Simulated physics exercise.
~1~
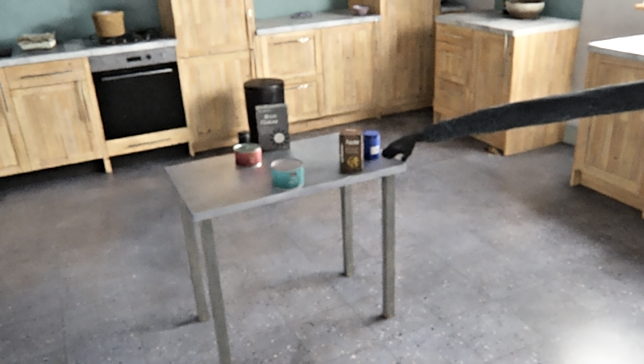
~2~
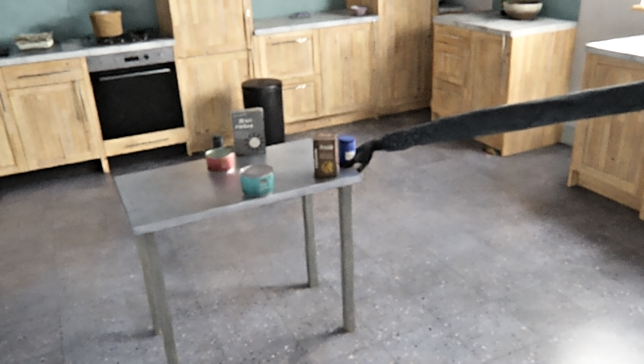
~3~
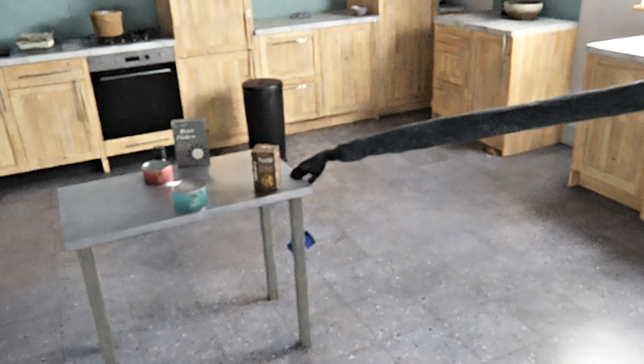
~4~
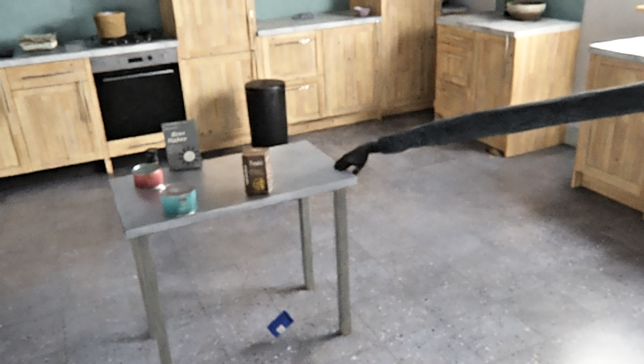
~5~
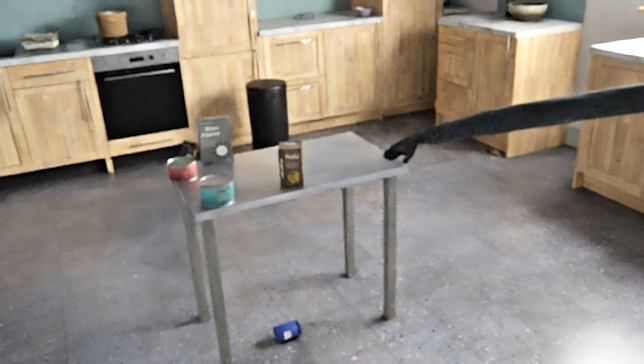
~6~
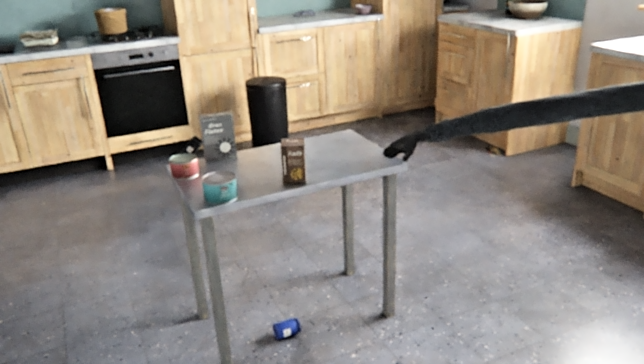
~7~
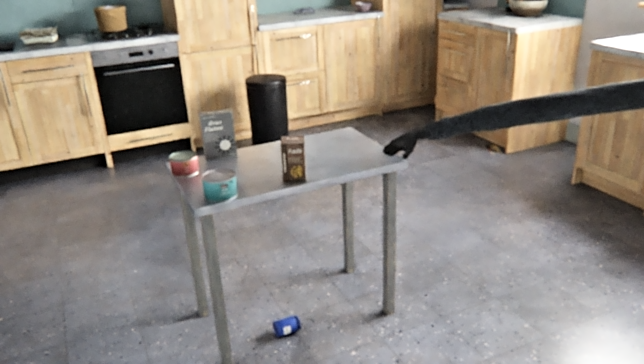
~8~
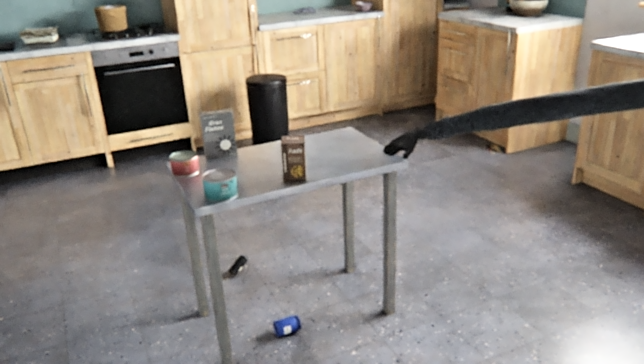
A black-gloved hand pulled a small kitchen table left and then back right, and a blue jar dropped off and ended on its side on the floor, followed later by a small black shaker, while the tubs, packet and carton stayed standing on top.
